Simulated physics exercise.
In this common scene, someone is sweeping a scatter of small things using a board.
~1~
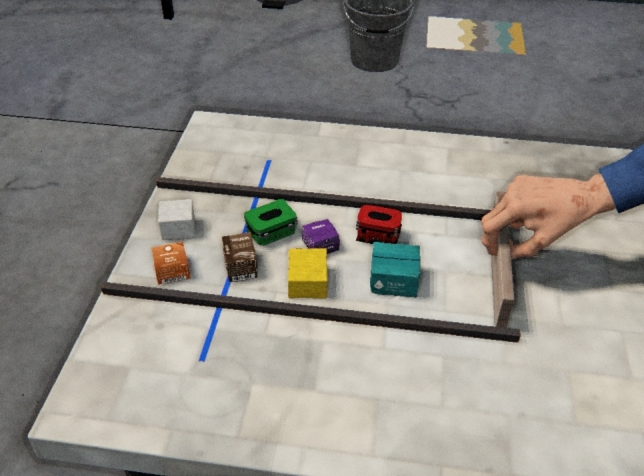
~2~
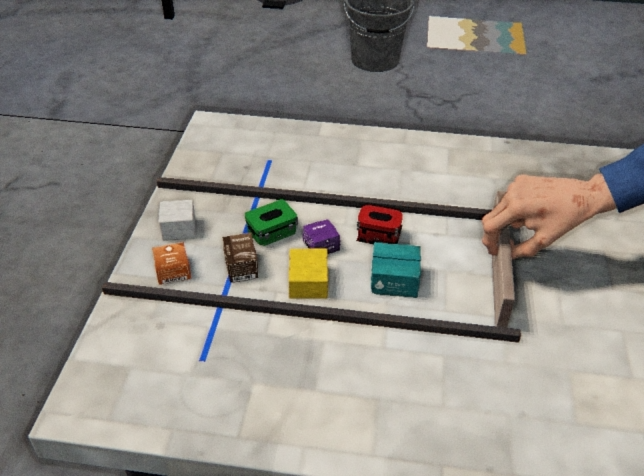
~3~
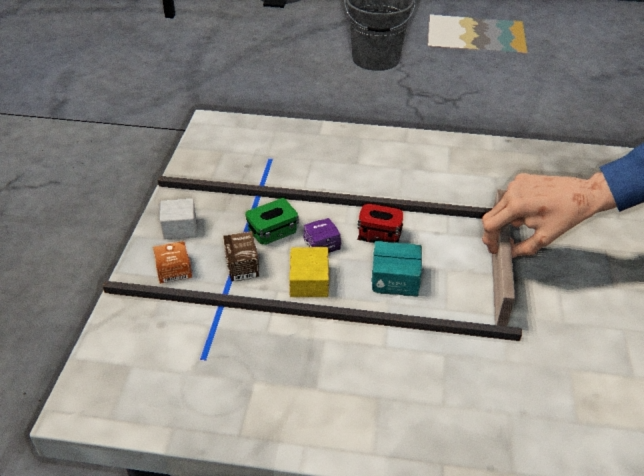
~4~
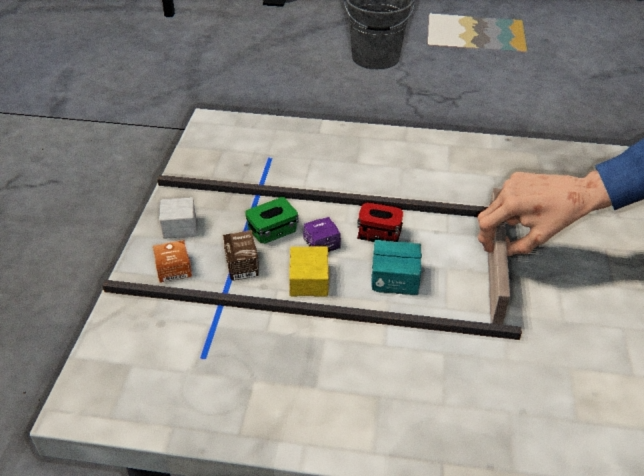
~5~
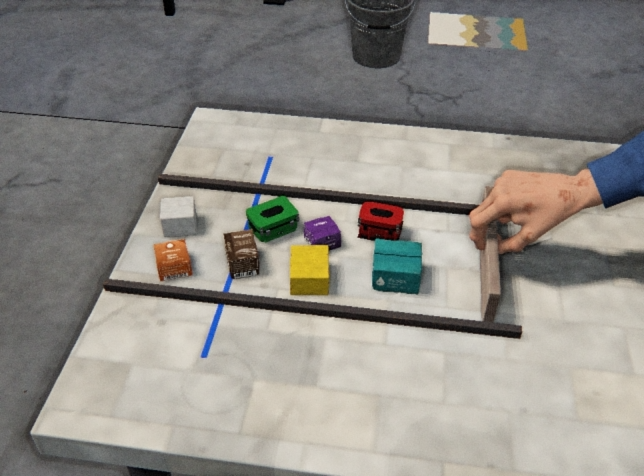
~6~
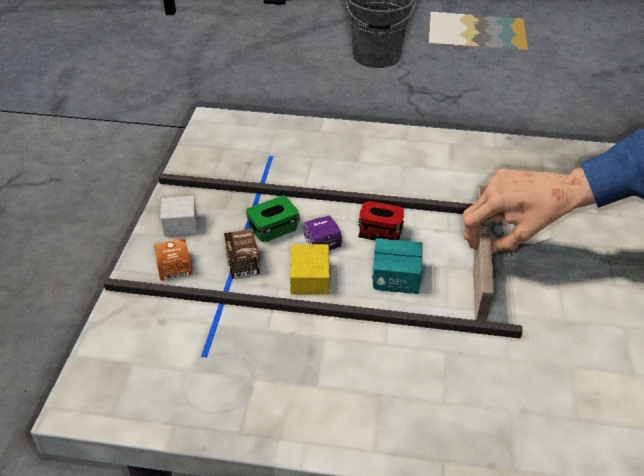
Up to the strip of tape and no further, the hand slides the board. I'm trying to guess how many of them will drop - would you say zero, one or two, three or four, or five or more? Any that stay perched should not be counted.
A pair at most tumble, not none.
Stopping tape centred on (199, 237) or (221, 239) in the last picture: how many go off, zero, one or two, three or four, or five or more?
The falls would be three to four; three or four.
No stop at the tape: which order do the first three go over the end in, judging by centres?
First the orange box, then the white block, then the brown box.
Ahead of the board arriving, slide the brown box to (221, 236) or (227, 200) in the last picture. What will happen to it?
At the first place it rests in place, and at the second it rests in place.
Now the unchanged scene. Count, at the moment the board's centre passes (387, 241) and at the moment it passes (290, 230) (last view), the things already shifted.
First position 2; second position 7.
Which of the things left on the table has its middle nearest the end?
That would be the white block, the foremost.
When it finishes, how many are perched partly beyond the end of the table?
The answer comes to 1.
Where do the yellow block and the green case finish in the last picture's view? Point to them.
First object: (170, 254); second object: (185, 203).
A little later, none off yet; white block at rest near (179, 216); orange box at rest near (173, 259); brown box at rest near (242, 254).
Next, none off yet; white block at rest near (179, 216); orange box at rest near (172, 259); brown box shifted about its own width near (210, 248).
When it is over, the number that fall off is one or two; down, orange box.
